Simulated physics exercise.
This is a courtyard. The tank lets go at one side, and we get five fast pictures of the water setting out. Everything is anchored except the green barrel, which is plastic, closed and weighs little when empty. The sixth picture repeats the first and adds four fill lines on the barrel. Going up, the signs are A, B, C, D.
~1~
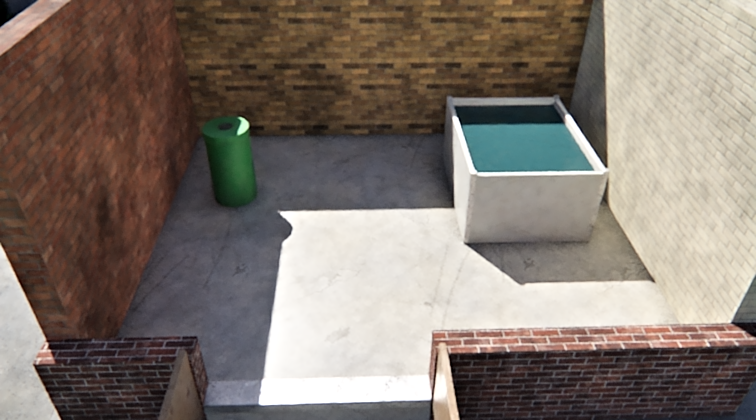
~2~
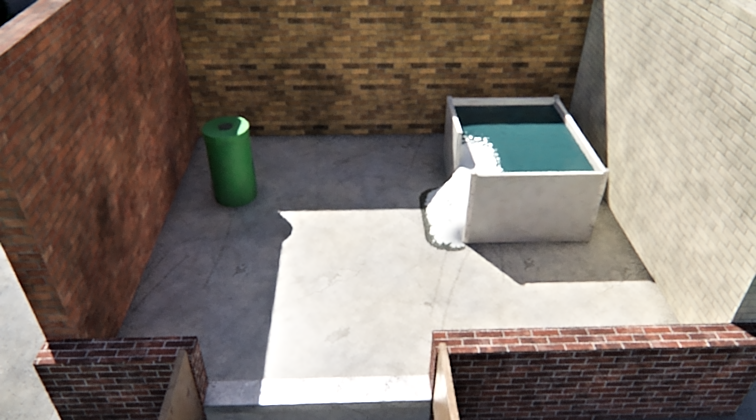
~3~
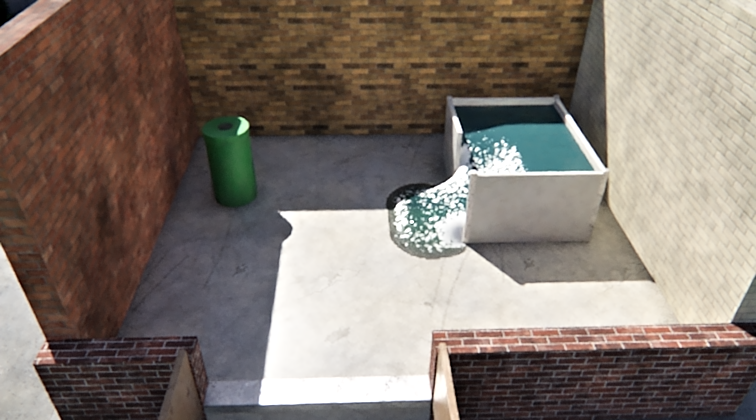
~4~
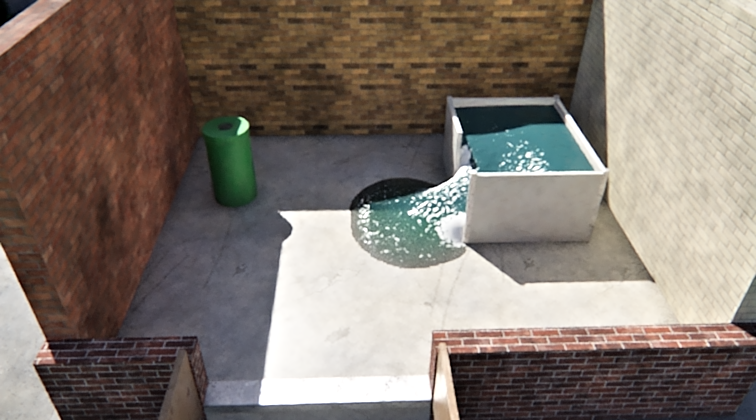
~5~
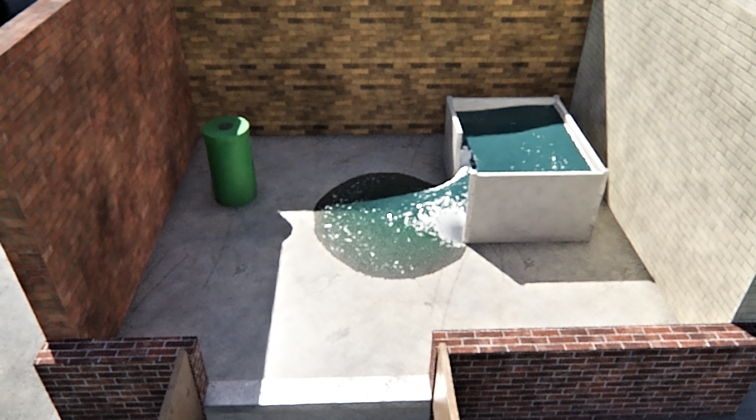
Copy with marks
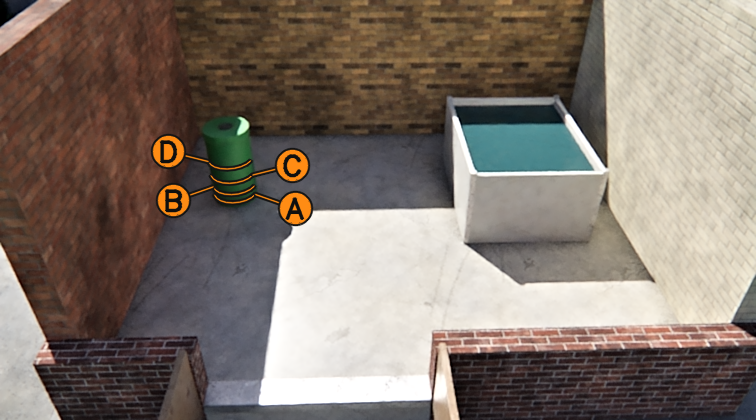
In the video, a brick-walled courtyard holds a green barrel at left and a pale tank full of water at right; water pours from the tank's left side and spreads leftward across the ground in a widening, foam-flecked pool.
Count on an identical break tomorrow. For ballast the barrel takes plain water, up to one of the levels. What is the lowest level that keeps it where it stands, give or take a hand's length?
Line C.
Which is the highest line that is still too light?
That would be B.
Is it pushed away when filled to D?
No, that is safe.
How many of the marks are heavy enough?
Two.
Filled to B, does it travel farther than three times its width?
No.
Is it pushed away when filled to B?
Yes, that goes wrong.
On the marked copy, A at (232, 202); B at (231, 194); C at (229, 183); D at (227, 169); from the bottom up A, B, C, D.
Choosing A, it is pushed about 5 times its own width away.
Choosing B, it is pushed about its own width away.
Choosing C, it does not move.
Choosing D, it does not move.
